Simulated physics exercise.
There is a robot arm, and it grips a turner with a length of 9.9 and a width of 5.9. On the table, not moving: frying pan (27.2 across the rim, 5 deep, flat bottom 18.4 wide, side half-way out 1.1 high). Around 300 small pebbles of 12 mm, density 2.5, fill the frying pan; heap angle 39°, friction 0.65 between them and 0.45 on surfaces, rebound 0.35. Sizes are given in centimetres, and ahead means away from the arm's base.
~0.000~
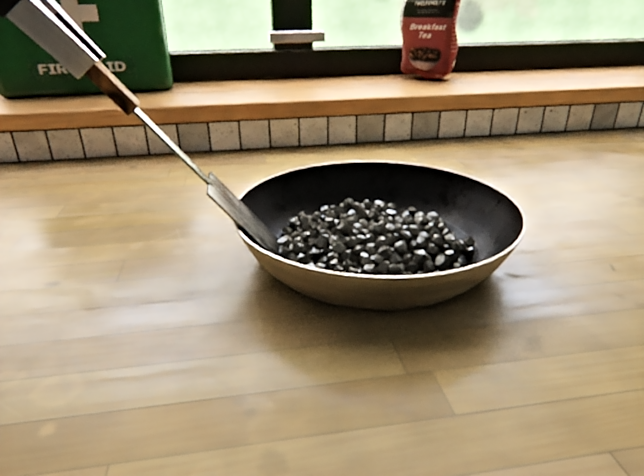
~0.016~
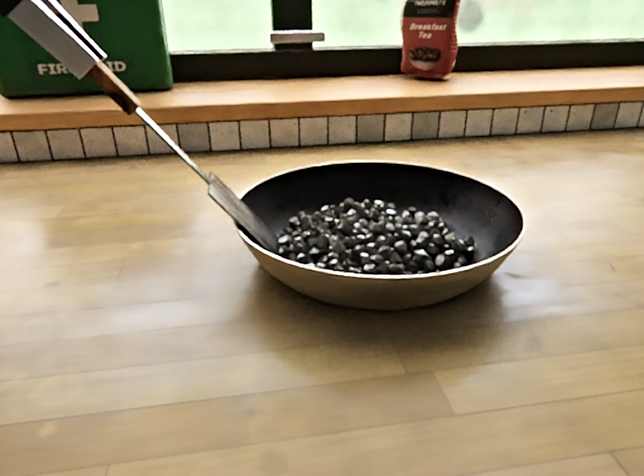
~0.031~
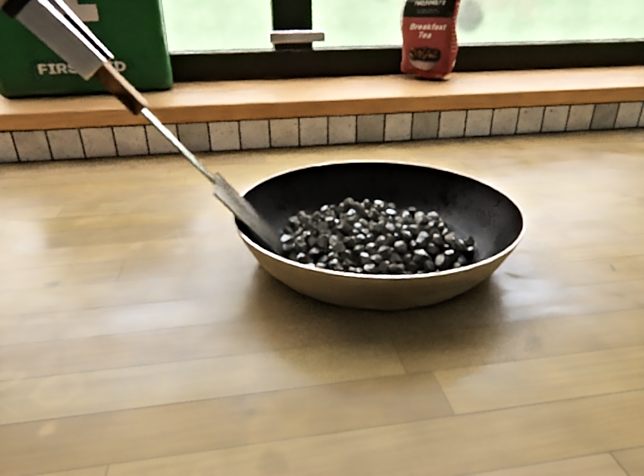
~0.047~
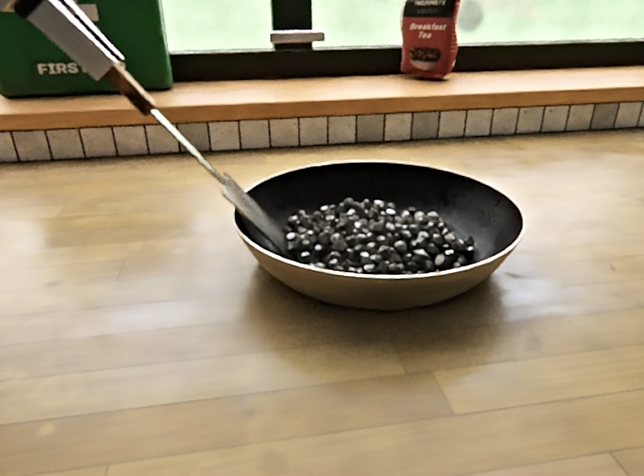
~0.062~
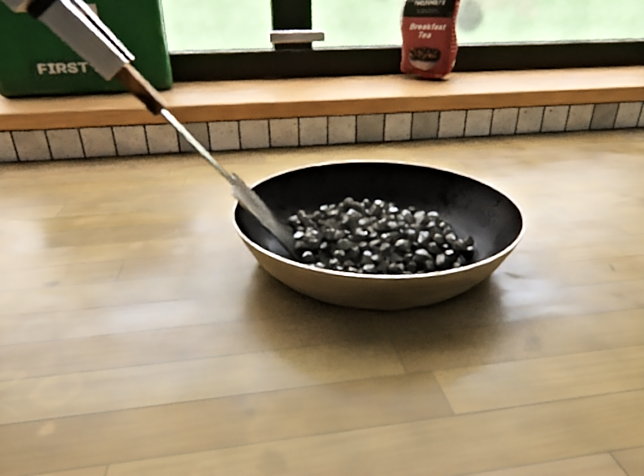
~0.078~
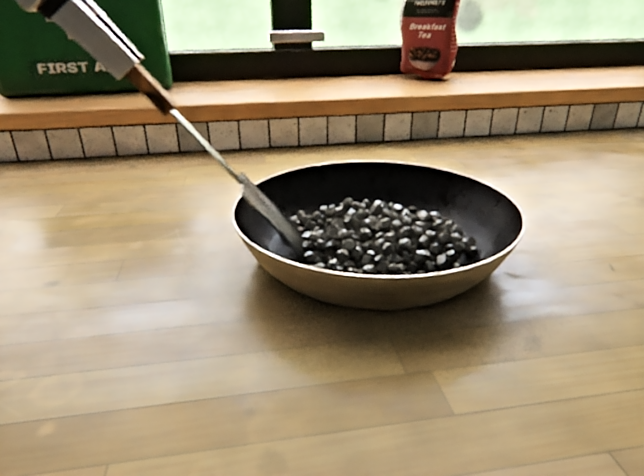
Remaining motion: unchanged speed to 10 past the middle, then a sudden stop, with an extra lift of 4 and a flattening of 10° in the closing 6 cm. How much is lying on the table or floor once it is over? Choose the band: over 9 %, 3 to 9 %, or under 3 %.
3 to 9 %.
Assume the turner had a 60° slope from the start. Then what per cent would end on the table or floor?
I'd expect near 5 percent then.
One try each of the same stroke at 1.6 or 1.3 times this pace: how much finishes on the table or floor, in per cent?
Around 10 per cent and around 5 per cent.
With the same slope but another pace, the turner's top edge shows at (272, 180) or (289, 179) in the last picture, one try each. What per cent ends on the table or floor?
Respectively, around 15 and 15 per cent.
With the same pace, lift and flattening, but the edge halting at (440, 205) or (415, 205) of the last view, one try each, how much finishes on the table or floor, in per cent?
Around 0 per cent for the first try and 0 per cent for the second.
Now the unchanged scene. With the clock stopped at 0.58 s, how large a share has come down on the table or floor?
Share at that moment: About 4 %.
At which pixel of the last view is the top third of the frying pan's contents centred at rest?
Close to pixel (465, 220).
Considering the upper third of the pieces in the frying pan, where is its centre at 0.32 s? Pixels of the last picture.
Centre: Roughly (457, 218) in the last picture.
By 0.20 s, sloping 52°, highest piece 4 above the table; 305 in the frying pan.
By 0.32 s, sloping 49°, highest piece 5 above the table; 305 in the frying pan.
By 0.58 s, sloping 42°, highest piece 5 above the table; 291 in the frying pan, 12 on the table or floor, 2 on the blade or in flight.
By 1.63 s, sloping 42°, highest piece 5 above the table; 291 in the frying pan, 14 on the table or floor.
Final count, 291 in the frying pan, 14 on the table or floor. That is 5 % on the table or floor.
